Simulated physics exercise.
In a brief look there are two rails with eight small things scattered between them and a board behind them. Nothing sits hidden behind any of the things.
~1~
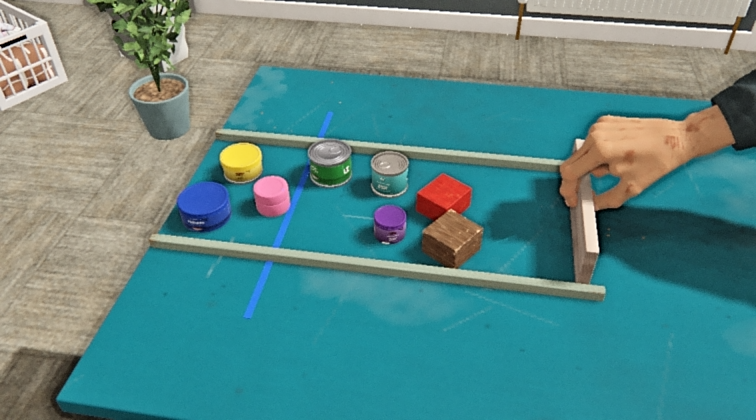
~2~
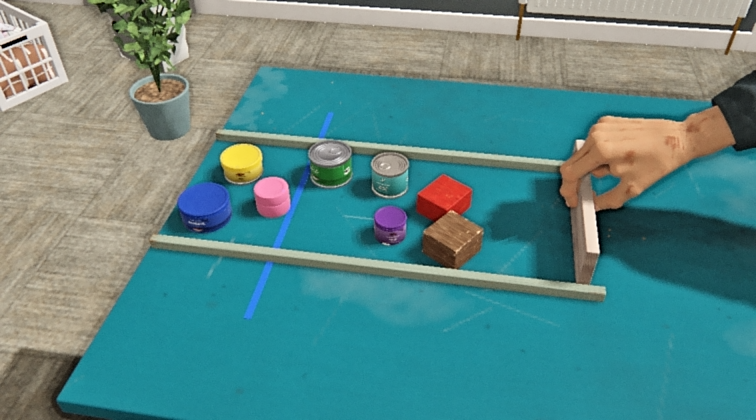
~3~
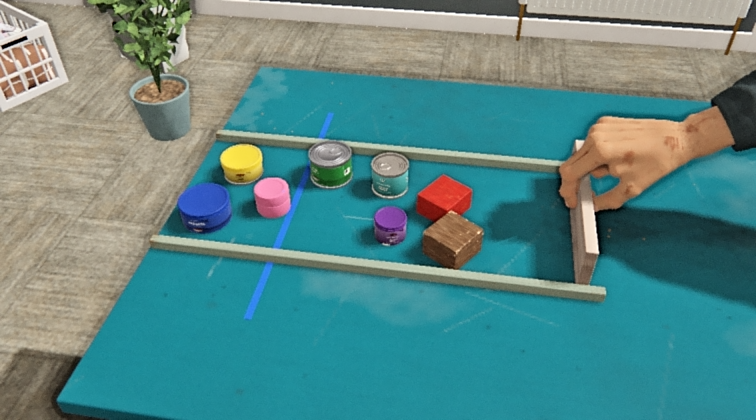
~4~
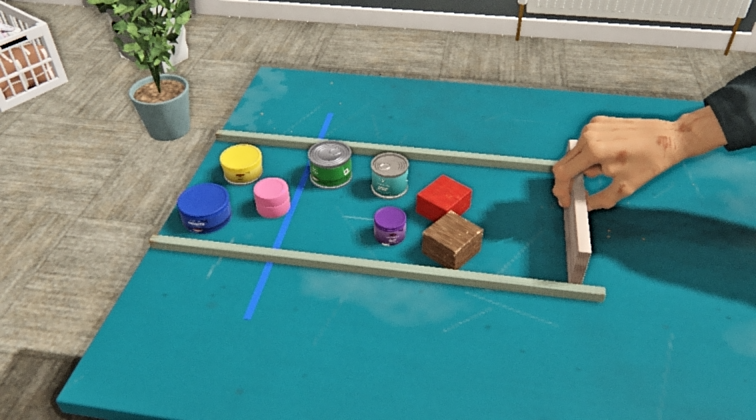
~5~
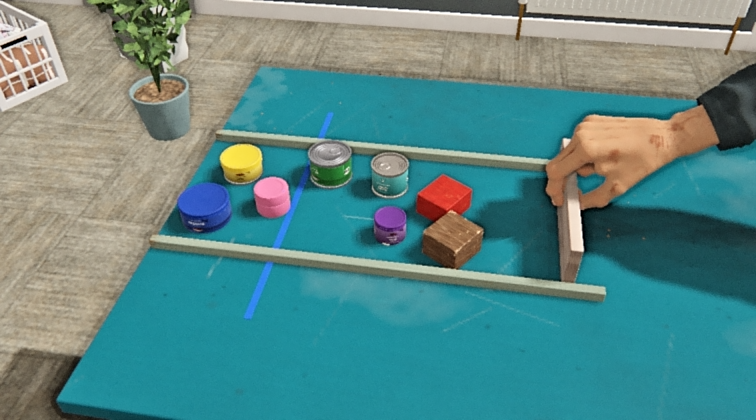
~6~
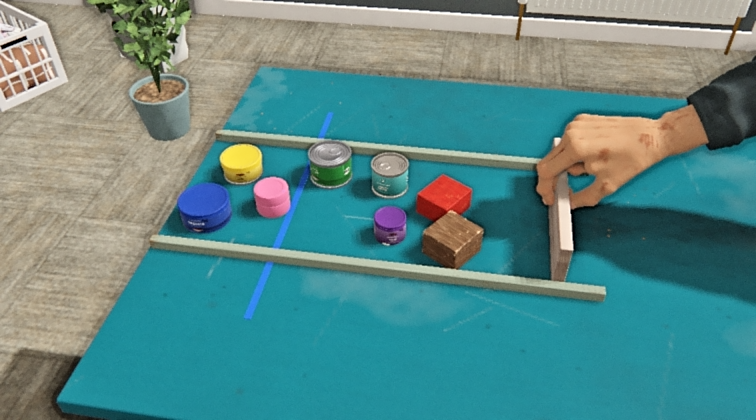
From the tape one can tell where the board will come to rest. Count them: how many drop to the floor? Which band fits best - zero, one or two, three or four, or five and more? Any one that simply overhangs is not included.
The band that fits is zero.
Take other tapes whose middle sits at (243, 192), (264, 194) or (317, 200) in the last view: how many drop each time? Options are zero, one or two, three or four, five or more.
Taking the tapes one after another, the count is one to two, then one to two, then none.
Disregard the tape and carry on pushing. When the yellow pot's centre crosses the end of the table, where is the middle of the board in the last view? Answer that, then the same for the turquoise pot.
For the yellow pot at (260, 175), for the turquoise pot at (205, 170).
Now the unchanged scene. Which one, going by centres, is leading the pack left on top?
The yellow pot finishes closest.
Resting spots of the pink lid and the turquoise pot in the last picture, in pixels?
Roughly (245, 184); the other one roughly (288, 163).
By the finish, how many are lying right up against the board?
Result: 3 in all.
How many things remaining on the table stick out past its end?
The total would be 0.
A little later, none off yet; blue tub at rest near (205, 208); yellow pot at rest near (242, 165); pink lid at rest near (272, 198).
When it is over, the number that fall off is zero.
